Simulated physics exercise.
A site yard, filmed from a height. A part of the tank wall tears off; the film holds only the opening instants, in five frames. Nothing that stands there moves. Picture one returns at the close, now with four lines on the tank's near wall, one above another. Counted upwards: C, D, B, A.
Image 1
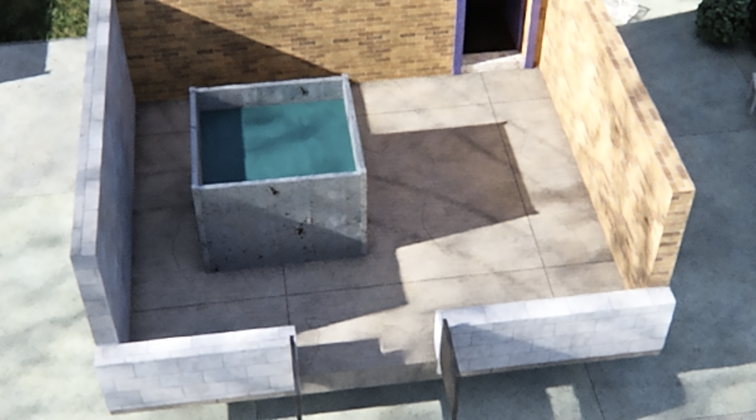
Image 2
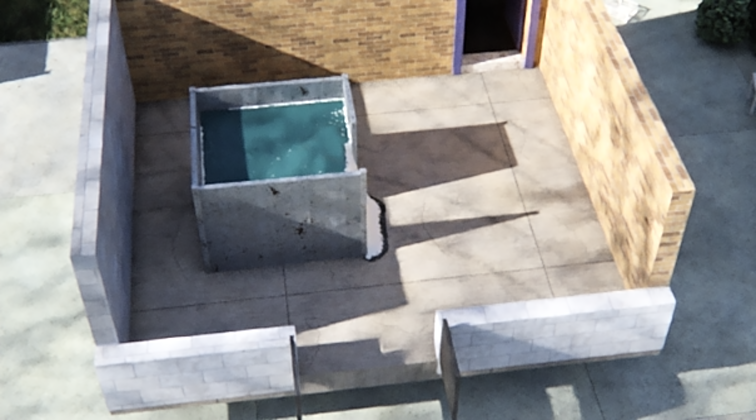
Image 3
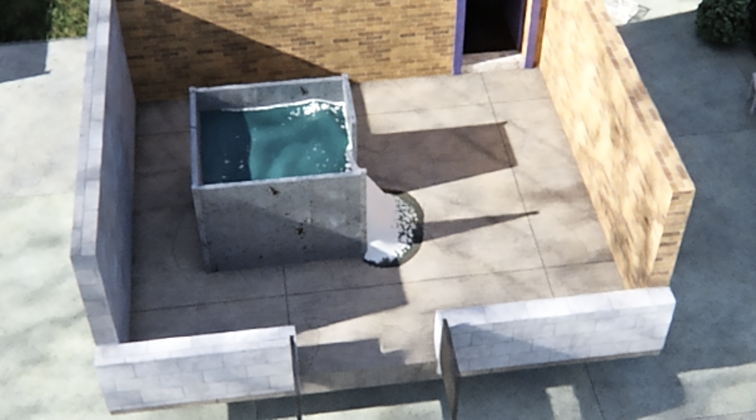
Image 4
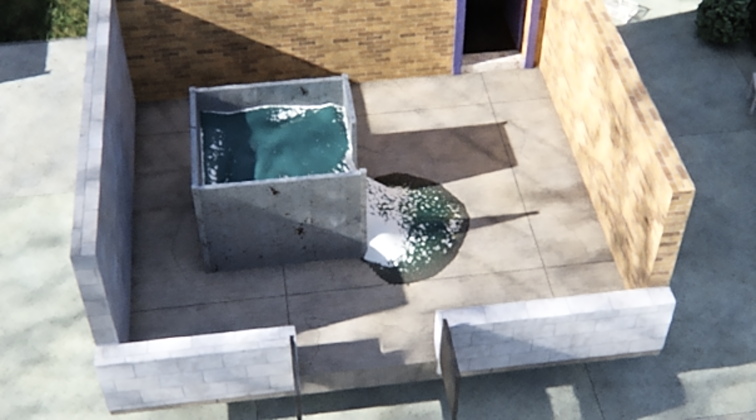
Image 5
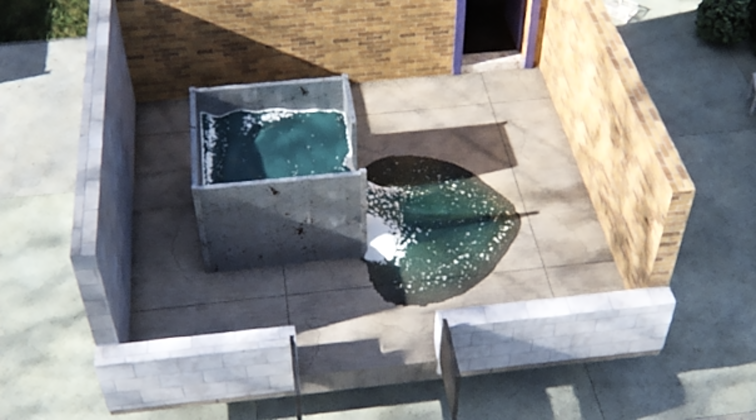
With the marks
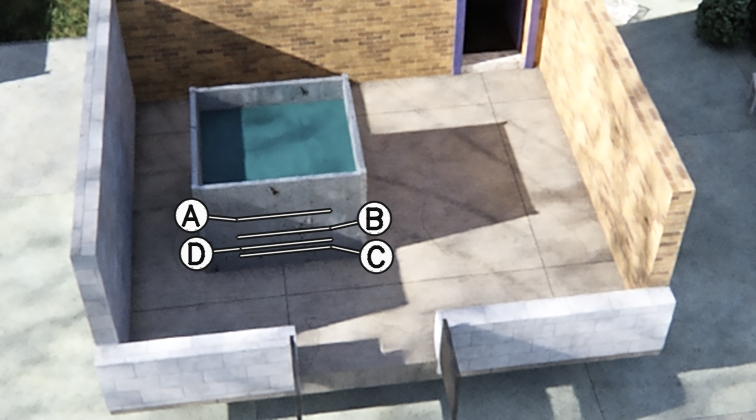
A walled yard with tan brick and pale grey block walls, paved in slabs, is seen from high above by a still camera. A square concrete tank of teal water stands at left, with a blue-edged doorway behind and a gap in the low front wall. White water pours from the tank's right side, spreading rightward in a widening, foam-flecked dark green pool, while the tank's surface churns and lowers.
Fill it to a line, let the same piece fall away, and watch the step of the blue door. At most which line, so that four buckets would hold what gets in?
Use mark B.
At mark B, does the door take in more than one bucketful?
No, it does not.
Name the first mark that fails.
Mark A.
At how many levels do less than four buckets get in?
Three.
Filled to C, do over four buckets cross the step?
No, that is safe.
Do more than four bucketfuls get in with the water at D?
No.
In white, A at (283, 215); B at (284, 232); C at (286, 251); D at (285, 244); from the bottom up C, D, B, A.
For mark A, about 10 bucketfuls get in.
For mark B, a splash gets over, under a bucket.
For mark C, nothing gets over.
For mark D, nothing gets over.
